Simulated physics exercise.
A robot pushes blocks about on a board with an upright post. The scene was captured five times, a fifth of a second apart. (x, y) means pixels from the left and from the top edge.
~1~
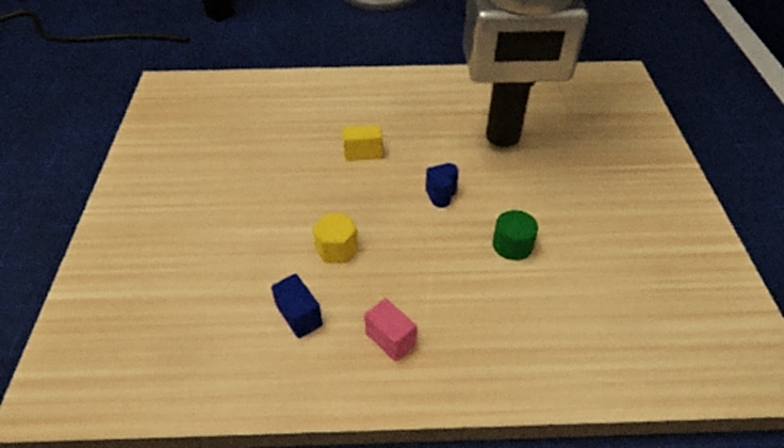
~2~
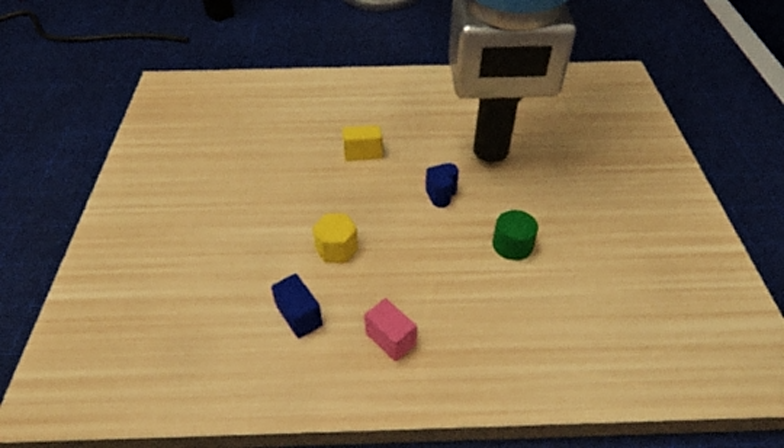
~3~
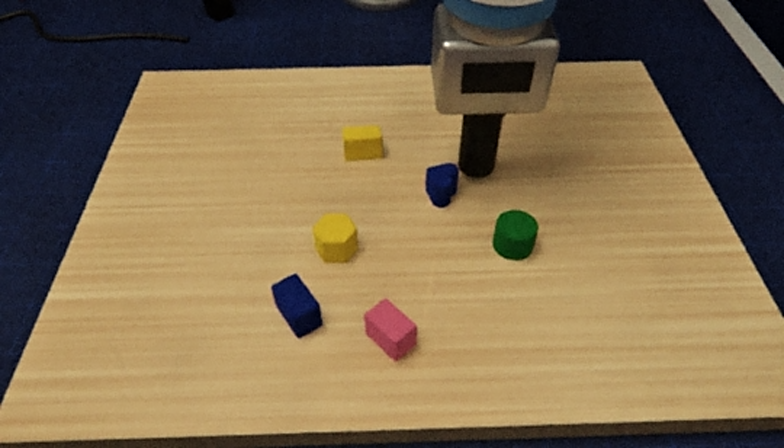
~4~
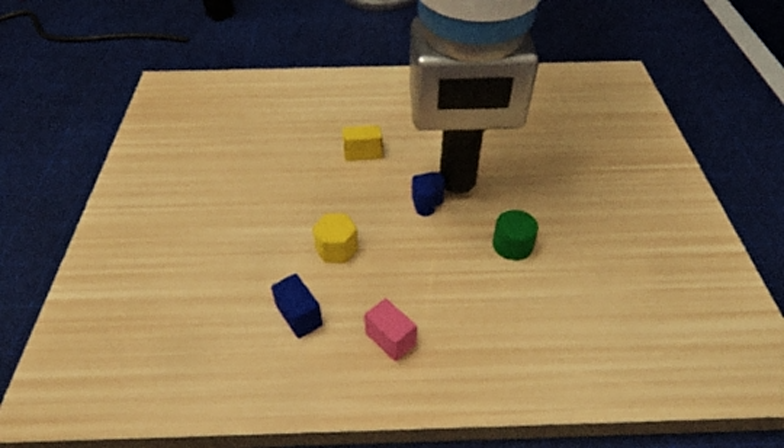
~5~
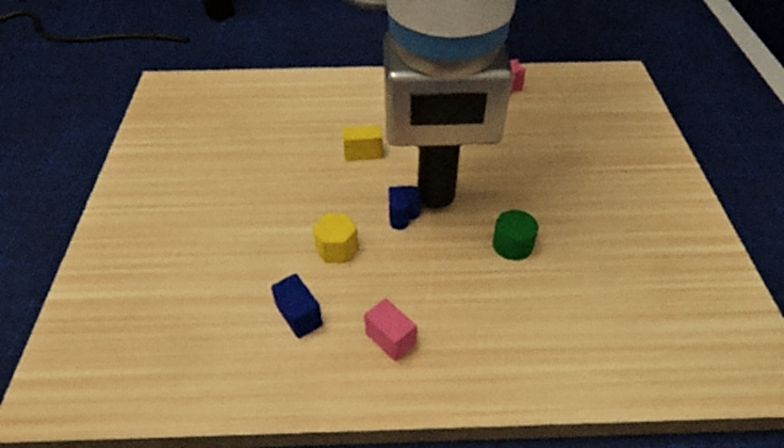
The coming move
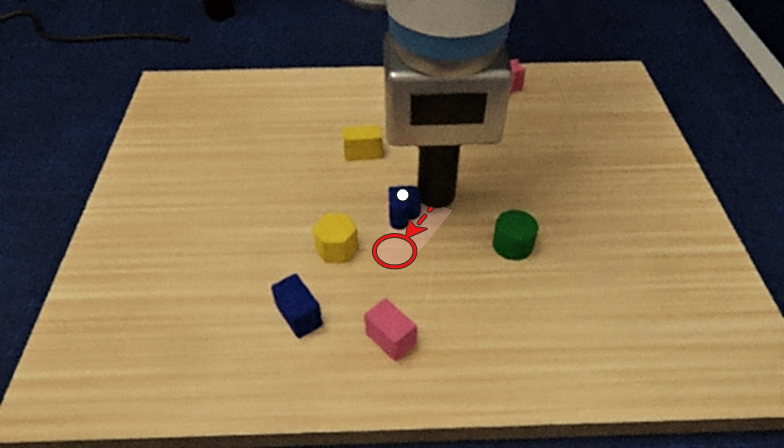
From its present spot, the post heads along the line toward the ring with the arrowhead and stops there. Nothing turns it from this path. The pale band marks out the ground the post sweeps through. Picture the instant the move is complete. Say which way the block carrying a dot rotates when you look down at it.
Its rotation is clockwise.
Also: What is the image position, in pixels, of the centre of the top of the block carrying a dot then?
The answer is (364, 215).
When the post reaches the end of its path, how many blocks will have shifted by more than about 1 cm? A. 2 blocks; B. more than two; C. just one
The correct letter is C.
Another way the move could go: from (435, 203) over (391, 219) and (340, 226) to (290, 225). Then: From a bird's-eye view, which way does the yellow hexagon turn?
Bird's-eye view: Clockwise.
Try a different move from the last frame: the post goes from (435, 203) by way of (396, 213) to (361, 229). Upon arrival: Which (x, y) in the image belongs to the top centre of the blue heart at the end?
It is going to be at (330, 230).
Path on the board, from (435, 203) directly to (395, 251); the dot is on the blue heart.
The first path, step by step. Halfway along, post at (416, 218); blue heart at (378, 207), turned 50° clockwise.
At the end, post at (395, 243); yellow hexagon in place; blue heart at (364, 215), turned 115° clockwise.
